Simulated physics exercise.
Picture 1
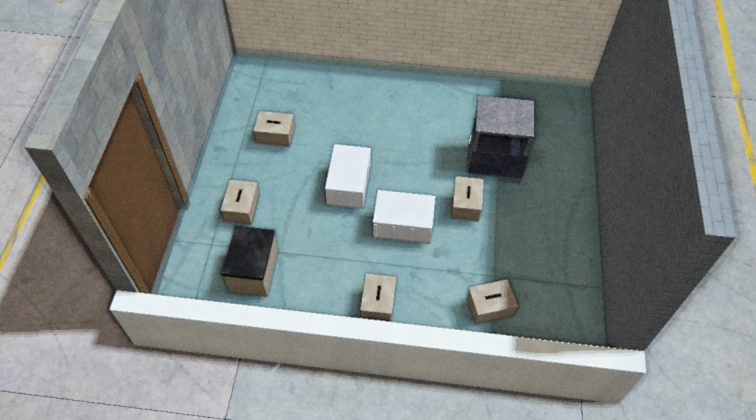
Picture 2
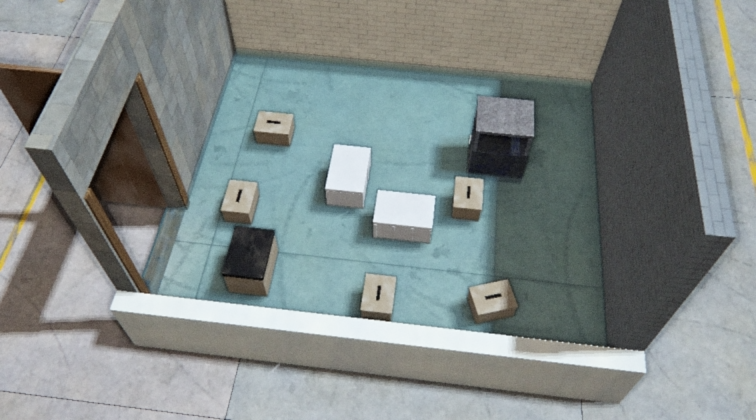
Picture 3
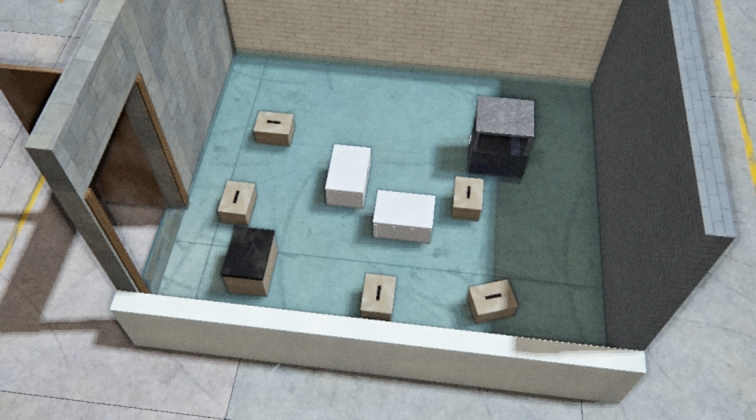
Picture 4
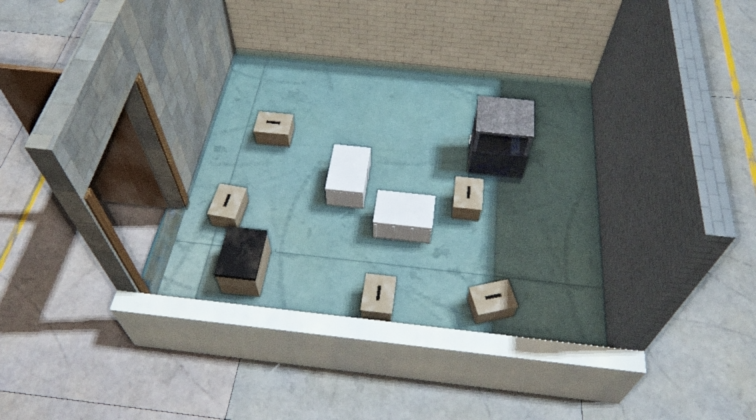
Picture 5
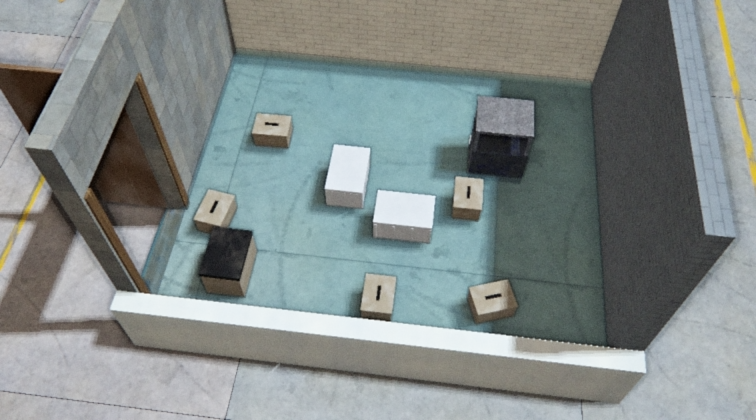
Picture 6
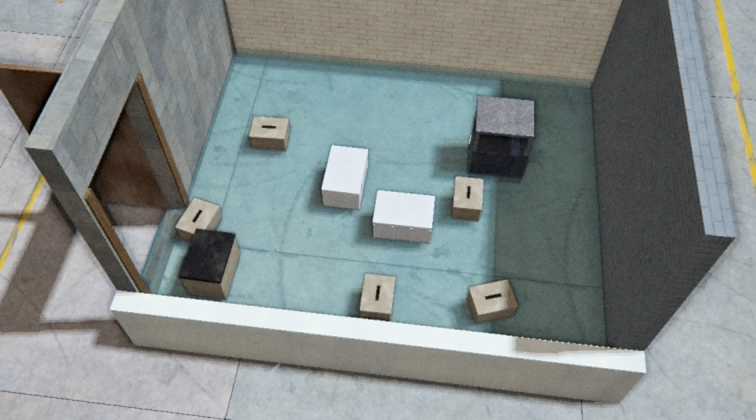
In a flooded room, a door opens and floating boxes drift left toward the doorway.
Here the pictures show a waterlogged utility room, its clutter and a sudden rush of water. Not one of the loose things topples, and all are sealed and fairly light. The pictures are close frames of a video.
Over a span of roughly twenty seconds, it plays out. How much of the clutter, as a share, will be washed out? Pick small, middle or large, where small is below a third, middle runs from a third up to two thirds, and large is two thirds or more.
Large.
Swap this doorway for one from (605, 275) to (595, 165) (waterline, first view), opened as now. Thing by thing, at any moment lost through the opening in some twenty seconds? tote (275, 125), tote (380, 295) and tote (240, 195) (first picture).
Lab log - 1: Retained; 2: Escaped; 3: Retained.
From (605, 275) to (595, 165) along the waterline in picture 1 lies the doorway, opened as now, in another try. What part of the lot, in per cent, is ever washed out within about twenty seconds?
60 %.
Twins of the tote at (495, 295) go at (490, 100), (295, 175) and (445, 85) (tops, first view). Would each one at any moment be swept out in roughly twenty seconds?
Result, in sequence: Never gets out; ends up outside; never gets out.
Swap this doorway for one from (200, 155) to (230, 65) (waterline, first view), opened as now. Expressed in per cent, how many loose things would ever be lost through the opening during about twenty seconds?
My guess is close to 60 percent.
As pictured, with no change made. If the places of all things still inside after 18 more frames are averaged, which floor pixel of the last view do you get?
(287, 265).
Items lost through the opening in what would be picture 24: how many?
That makes 3.
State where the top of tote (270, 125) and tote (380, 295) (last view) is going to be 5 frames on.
They should be roughly at (244, 156) and (327, 293).
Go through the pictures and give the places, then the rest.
The first picture shows a tote at (239, 196) floats; a chest at (249, 251) floats; 0 of 8 have shifted.
The second picture shows a tote at (239, 196) floats; a chest at (249, 251) floats; 0 of 8 have shifted.
The third picture shows a tote at (236, 197), afloat, close to its start; a chest at (248, 252) floats; 0 of 8 have shifted.
The fourth picture shows a tote at (227, 201), afloat, close to its start; a chest at (241, 252), afloat, close to its start; 2 of 8 have shifted.
The fifth picture shows a tote at (214, 207) floats, close to its start; a chest at (226, 252), afloat, close to its start; 2 of 8 have shifted.
The sixth picture shows a tote at (197, 217) floats, a stride from its start; a chest at (208, 254), afloat, a stride from its start; 3 of 8 have shifted.
A moment on, 2 of 8 are out; 6 afloat.
Next, 3 of 8 are out; 5 afloat.
Later, 6 of 8 are out; 2 afloat.
In the end, 6 of 8 are out; 2 afloat.
